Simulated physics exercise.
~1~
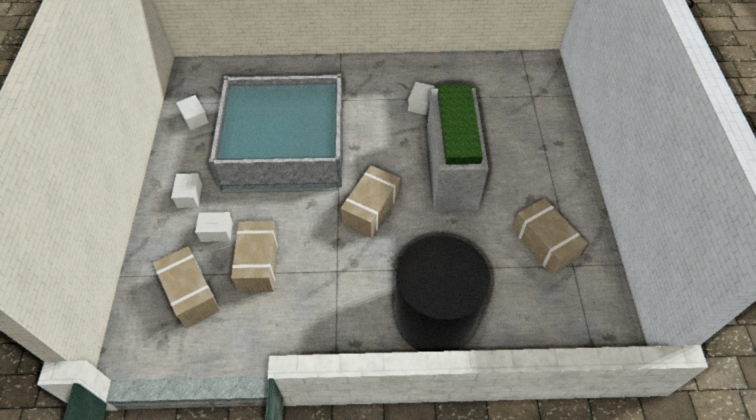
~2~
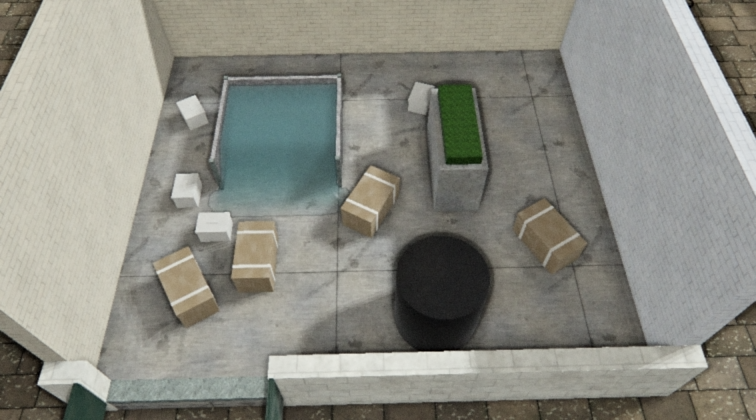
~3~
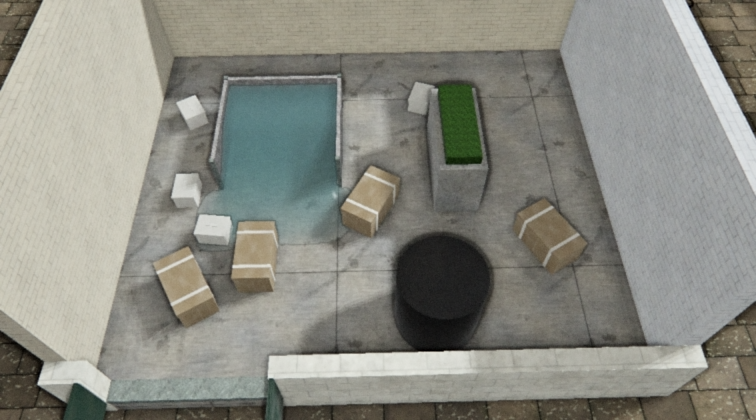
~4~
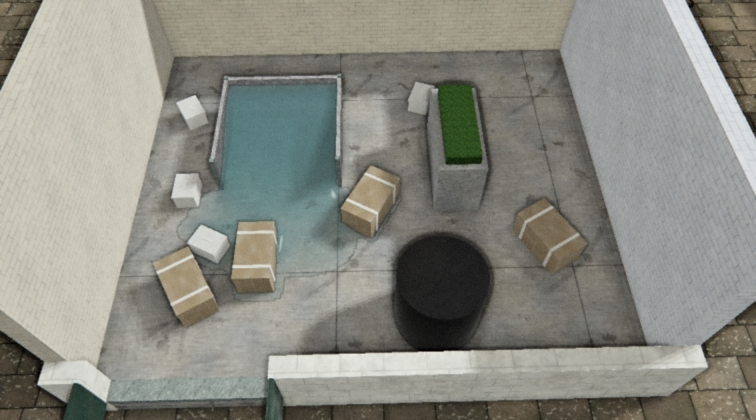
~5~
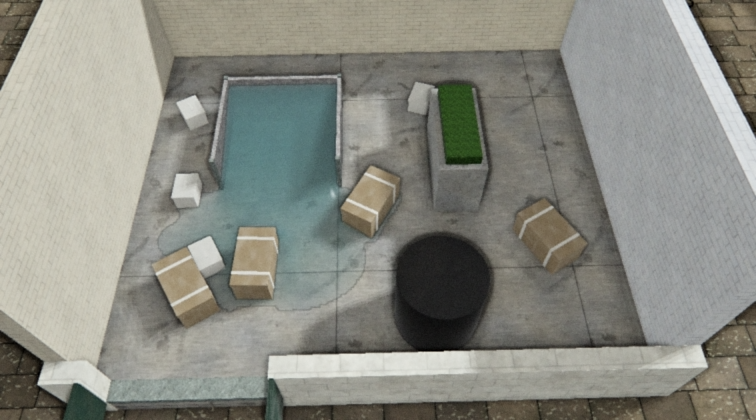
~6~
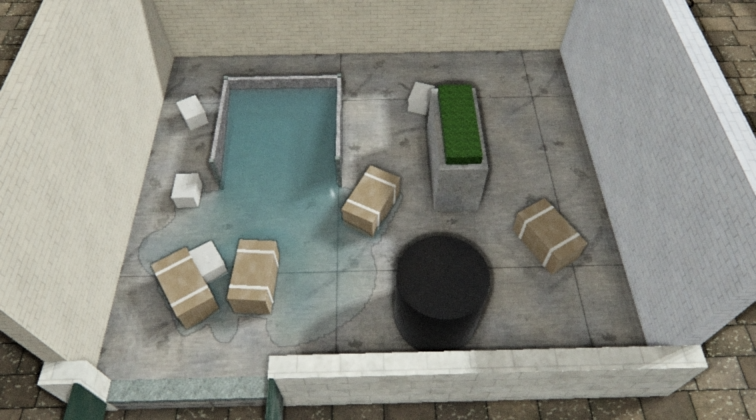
Walled yard with a pool's front side gone, water spreading across the floor, pushing a white block, then nudging a strapped box.
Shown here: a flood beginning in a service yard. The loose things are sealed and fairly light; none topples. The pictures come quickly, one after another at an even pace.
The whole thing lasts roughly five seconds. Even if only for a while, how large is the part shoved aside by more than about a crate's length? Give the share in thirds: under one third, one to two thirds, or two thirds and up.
Mid band.
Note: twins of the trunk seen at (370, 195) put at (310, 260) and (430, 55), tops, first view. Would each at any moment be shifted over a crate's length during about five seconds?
The first relocated; the second largely stays.
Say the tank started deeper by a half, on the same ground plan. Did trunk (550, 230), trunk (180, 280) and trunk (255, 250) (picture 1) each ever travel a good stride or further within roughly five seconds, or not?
Note, listed order: Didn't cover it / covered it / covered it.
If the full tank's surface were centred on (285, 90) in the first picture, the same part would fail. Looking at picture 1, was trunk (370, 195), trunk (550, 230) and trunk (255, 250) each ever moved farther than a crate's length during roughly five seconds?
First displaced far, then never went far, then displaced far.
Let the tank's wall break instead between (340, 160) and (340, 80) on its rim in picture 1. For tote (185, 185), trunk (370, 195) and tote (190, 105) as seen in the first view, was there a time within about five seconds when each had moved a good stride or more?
Falls short, travels that far, falls short.
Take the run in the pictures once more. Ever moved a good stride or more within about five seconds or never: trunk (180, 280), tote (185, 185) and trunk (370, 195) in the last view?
In that order: Shifted that much, short of that, not that far.
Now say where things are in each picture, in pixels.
A tote at (213, 222) rests on the ground; a trunk at (253, 249) rests on the ground; 0 of 8 have shifted, in the first frame.
A tote at (213, 222), on the bottom; a trunk at (253, 249), on the bottom; 0 of 8 have shifted, in the second frame.
A tote at (212, 225) rests on the ground, close to its start; a trunk at (253, 249) rests on the ground; 0 of 8 have shifted, in the third frame.
A tote at (207, 240) rests on the ground, close to its start; a trunk at (253, 249) rests on the ground; 1 of 8 have shifted, in the fourth frame.
A tote at (205, 253) rests on the ground, a stride from its start; a trunk at (253, 255) rests on the ground, close to its start; 2 of 8 have shifted, in the fifth frame.
A tote at (206, 258) rests on the ground, a stride from its start; a trunk at (252, 269), on the bottom, close to its start; 2 of 8 have shifted, in the sixth frame.
A moment on, 2 of 8 are well off their spots; 1 afloat.
Next, 3 of 8 are well off their spots; 1 afloat.
Later, 3 of 8 are well off their spots; 1 afloat.
In the end, 3 of 8 are well off their spots, and 3 have been at some point; 1 afloat.
